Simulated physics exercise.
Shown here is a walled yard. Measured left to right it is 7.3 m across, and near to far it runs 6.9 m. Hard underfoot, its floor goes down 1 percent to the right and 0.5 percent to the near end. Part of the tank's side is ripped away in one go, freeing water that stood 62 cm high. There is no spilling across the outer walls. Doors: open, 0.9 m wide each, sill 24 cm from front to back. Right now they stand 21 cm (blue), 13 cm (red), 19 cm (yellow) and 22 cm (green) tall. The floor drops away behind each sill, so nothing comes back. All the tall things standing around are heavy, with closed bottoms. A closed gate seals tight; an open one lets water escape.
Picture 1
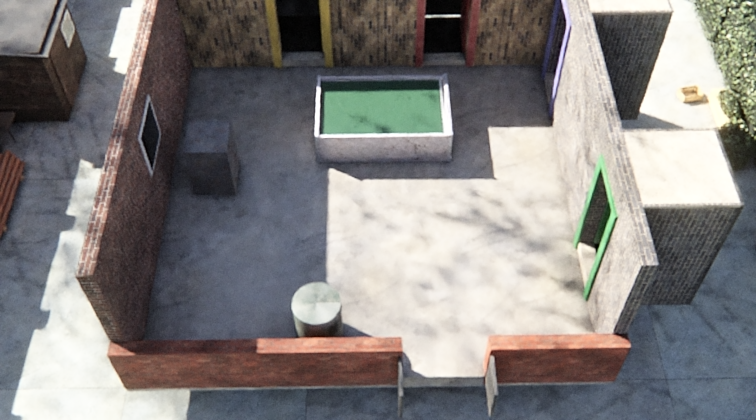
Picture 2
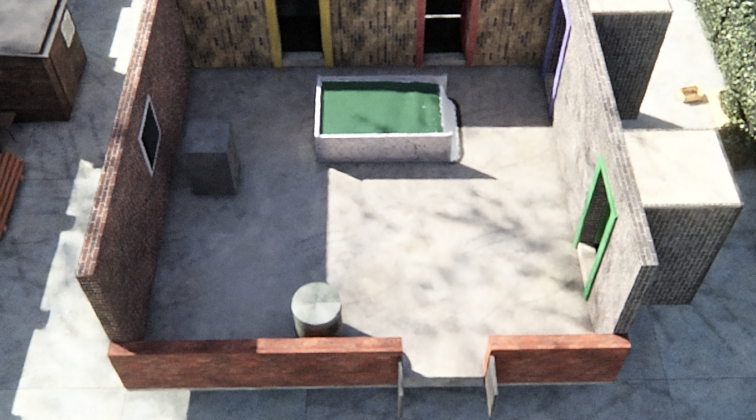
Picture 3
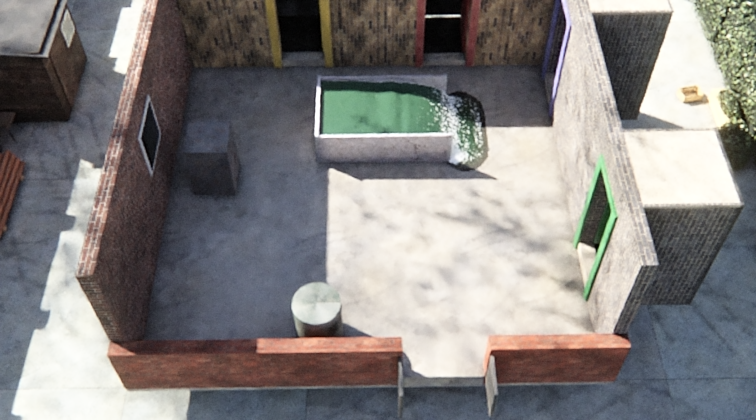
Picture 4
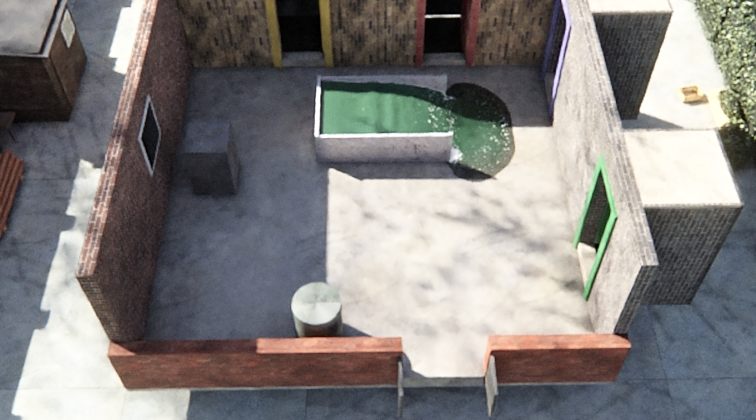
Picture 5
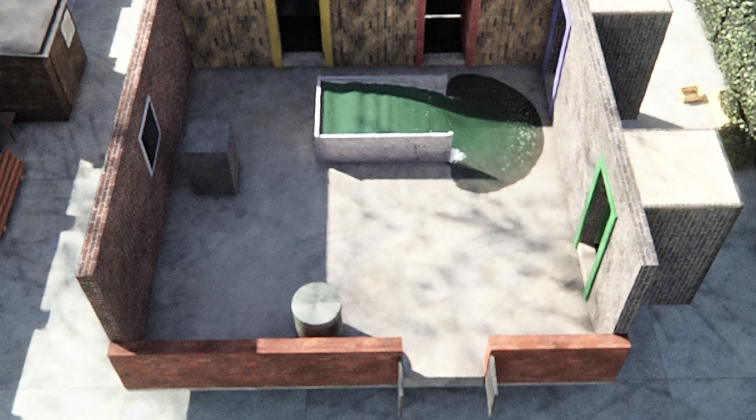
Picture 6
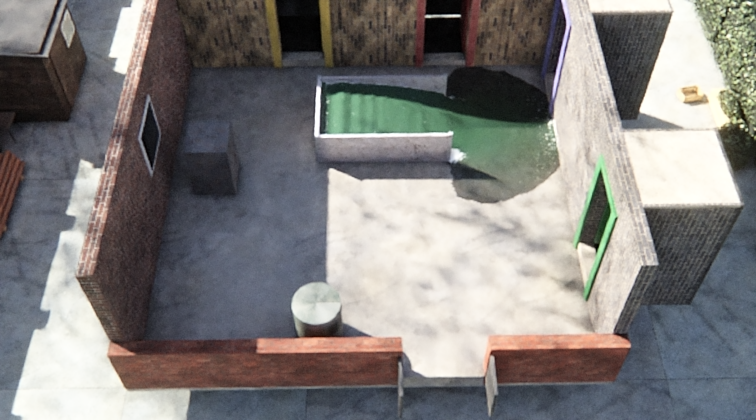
Green water bursting from the right end of a raised tank and spreading across the floor of a walled yard toward the right wall.
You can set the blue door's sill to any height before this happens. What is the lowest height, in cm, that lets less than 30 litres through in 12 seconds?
About 26 cm.
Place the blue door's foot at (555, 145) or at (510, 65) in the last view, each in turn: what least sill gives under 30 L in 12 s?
Minimums: Roughly 29 cm and 24 cm.
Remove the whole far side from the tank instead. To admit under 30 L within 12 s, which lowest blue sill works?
Then something near 20 cm.
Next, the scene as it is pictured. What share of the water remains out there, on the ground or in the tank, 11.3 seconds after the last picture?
I'd say near 84 per cent is still there.
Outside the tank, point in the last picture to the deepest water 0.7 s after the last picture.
Near (550, 129).
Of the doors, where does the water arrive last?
Yellow, last of all.
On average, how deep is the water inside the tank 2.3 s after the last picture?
Roughly 16 cm.
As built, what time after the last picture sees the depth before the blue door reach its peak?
1.4 s.
Then, 0.7 s after the last picture water covers 15 % of the floor, deepest (39 cm) near (550, 129); 29 cm at the blue door, 4 litres in over its 21 cm sill.
Then, 2.3 s after the last picture water covers 30 % of the floor, deepest (32 cm) near (539, 72); 29 cm at the blue door, 64 litres in over its 21 cm sill.
Then, 11.3 s after the last picture water covers 100 % of the floor, deepest (8 cm) near (583, 361); 5 cm at the blue door, 78 litres in over its 21 cm sill.
At the blue door as built, the water peaked near 35 cm, 1.3 s after the last picture.
Run again over the same 12 s with other heights there, 47 litres in over 24 cm, 19 litres over 28 cm. The limit of 30 litres is kept from about 26 cm up.
